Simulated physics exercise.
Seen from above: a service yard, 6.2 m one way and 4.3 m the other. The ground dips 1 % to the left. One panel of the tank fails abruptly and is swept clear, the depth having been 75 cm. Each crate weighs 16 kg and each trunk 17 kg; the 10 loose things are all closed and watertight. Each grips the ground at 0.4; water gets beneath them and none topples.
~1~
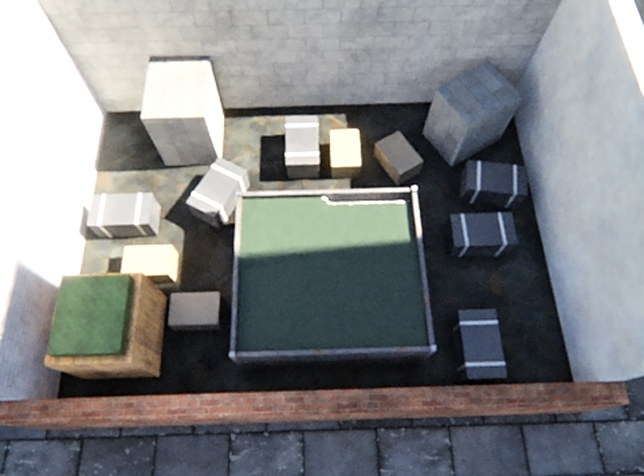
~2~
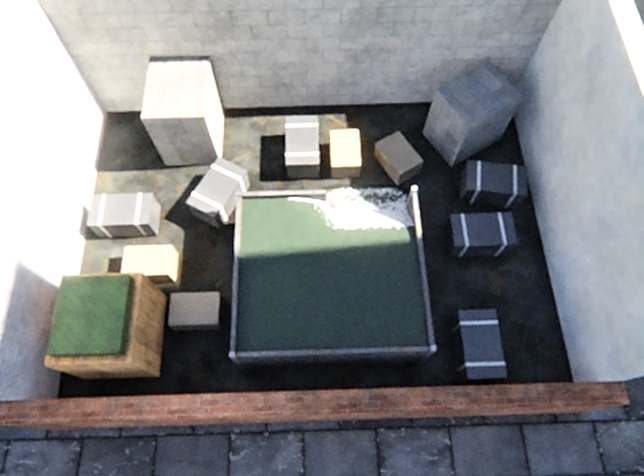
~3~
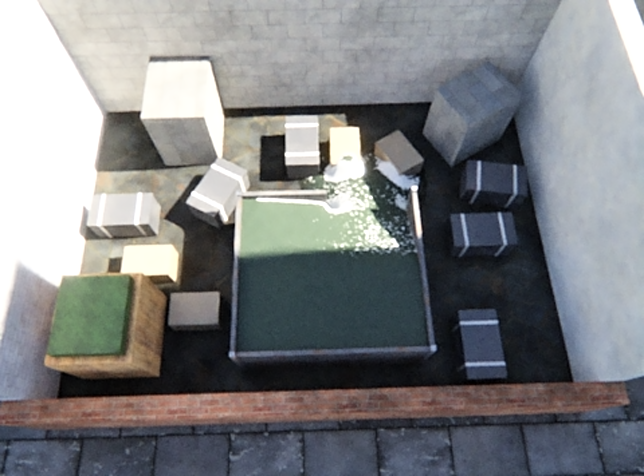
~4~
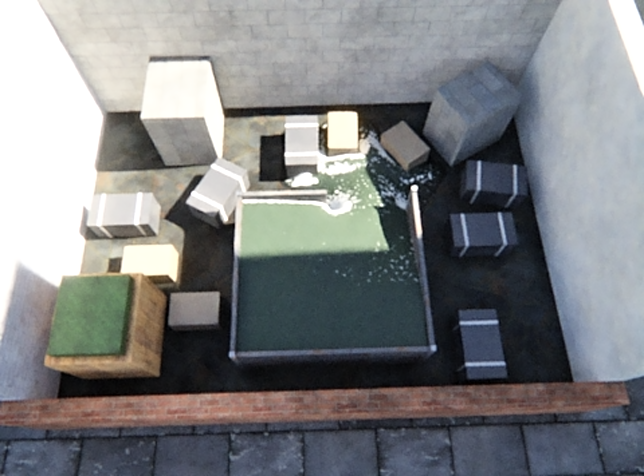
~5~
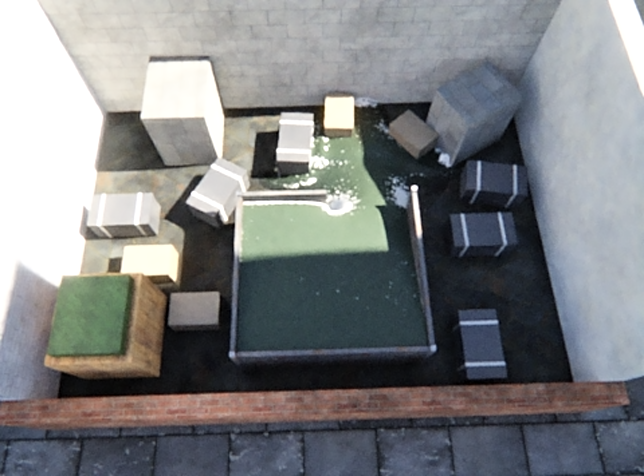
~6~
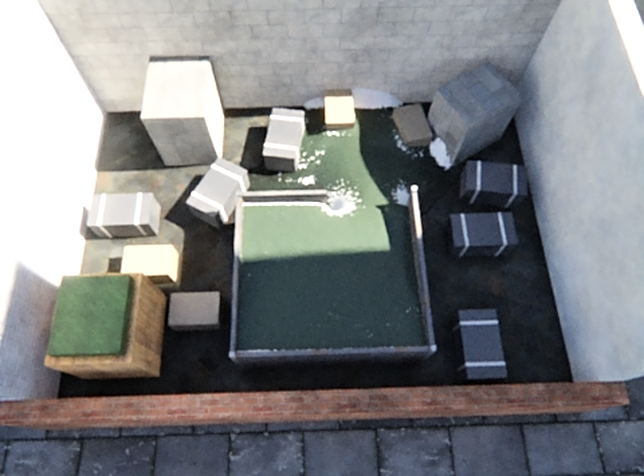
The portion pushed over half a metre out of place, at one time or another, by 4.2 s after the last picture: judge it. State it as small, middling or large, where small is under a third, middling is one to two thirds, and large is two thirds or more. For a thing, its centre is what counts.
Large.
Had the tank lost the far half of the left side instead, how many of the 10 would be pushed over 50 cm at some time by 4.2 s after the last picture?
Then 5 of them would.
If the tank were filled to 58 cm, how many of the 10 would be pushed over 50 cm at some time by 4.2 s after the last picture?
7.
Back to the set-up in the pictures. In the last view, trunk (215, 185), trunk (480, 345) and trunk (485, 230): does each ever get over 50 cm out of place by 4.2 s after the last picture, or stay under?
Well, in turn that's topping it, not reaching it, topping it.
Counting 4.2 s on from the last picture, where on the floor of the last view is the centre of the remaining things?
They're centred close to (288, 268).
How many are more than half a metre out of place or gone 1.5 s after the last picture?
The count is 3.
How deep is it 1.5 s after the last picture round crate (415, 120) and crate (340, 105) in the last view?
Depths: Near 44 cm, then near 19 cm.
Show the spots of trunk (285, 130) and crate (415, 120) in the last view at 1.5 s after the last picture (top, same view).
They should sit about (232, 141) and (429, 89) in the last view.
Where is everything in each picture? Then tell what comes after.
A crate at (345, 148) rests on the ground; a crate at (400, 152), on the bottom; water covers 4.0 m2; 0 of 10 have shifted, in the first frame.
A crate at (345, 148), on the bottom; a crate at (400, 152), on the bottom; water covers 4.7 m2; 0 of 10 have shifted, in the second frame.
A crate at (345, 146), on the bottom, 3 cm from its start; a crate at (400, 151), on the bottom; 5.4 m2 under water; 0 of 10 have shifted, in the third frame.
A crate at (343, 130), on the bottom, 29 cm from its start; a crate at (406, 142) rests on the ground, 19 cm from its start; water covers 6.2 m2; 2 of 10 have shifted, in the fourth frame.
A crate at (339, 110), on the bottom, 63 cm from its start; a crate at (414, 130) rests on the ground, 44 cm from its start; 7.2 m2 under water; 3 of 10 have shifted, in the fifth frame.
A crate at (339, 106), afloat, 70 cm from its start; a crate at (413, 122) rests on the ground, 54 cm from its start; 8.1 m2 under water; 3 of 10 have shifted, in the sixth frame.
Then, 0.4 s after the last picture 3 of 10 are over 50 cm from their spots; 2 afloat.
Then, 1.5 s after the last picture 3 of 10 are over 50 cm from their spots; 2 afloat.
Then, 2.8 s after the last picture 5 of 10 are over 50 cm from their spots; 4 afloat.
Then, 4.2 s after the last picture 6 of 10 are over 50 cm from their spots, and 8 have been at some point; 9 afloat.
